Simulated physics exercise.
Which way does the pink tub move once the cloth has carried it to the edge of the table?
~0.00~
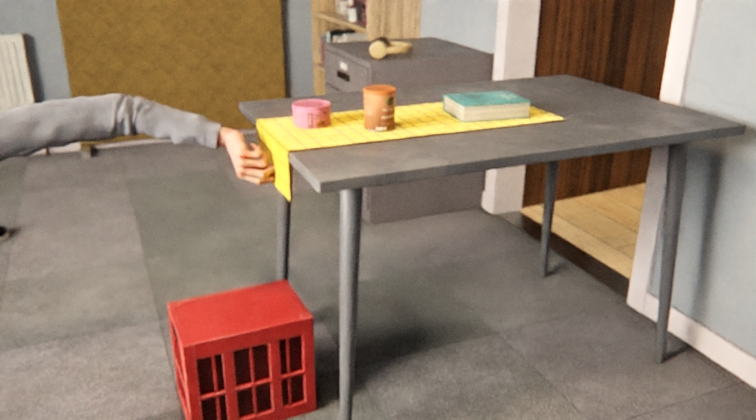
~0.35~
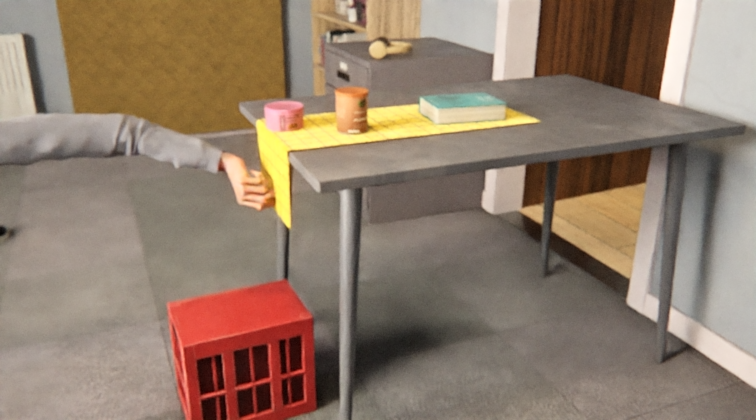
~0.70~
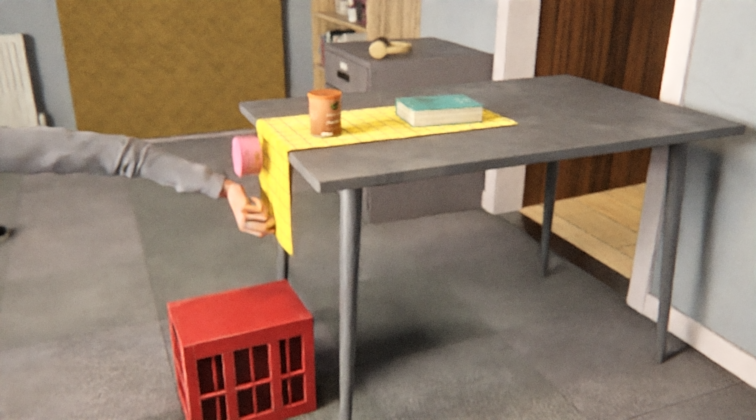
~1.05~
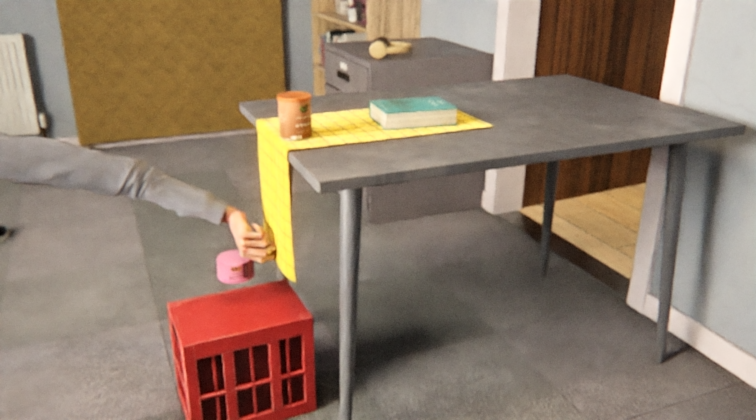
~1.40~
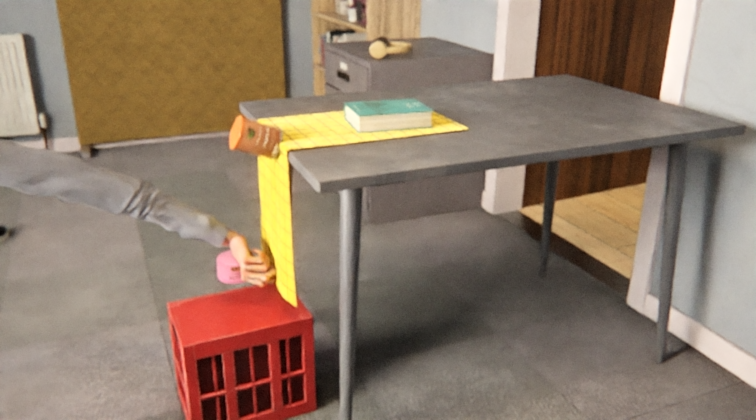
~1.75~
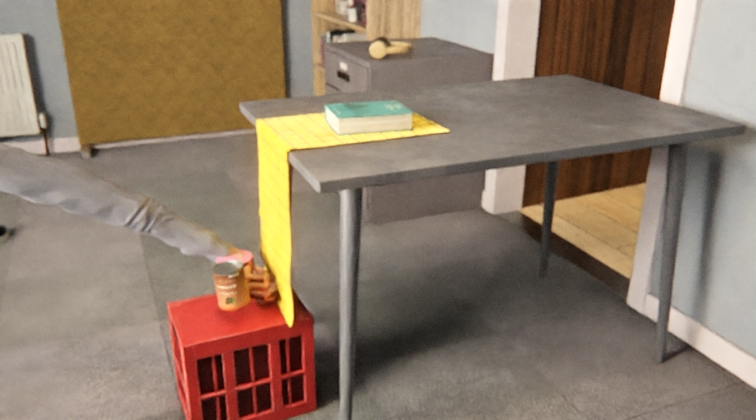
The pink tub moves down, dropping from the table's edge toward the red crate.
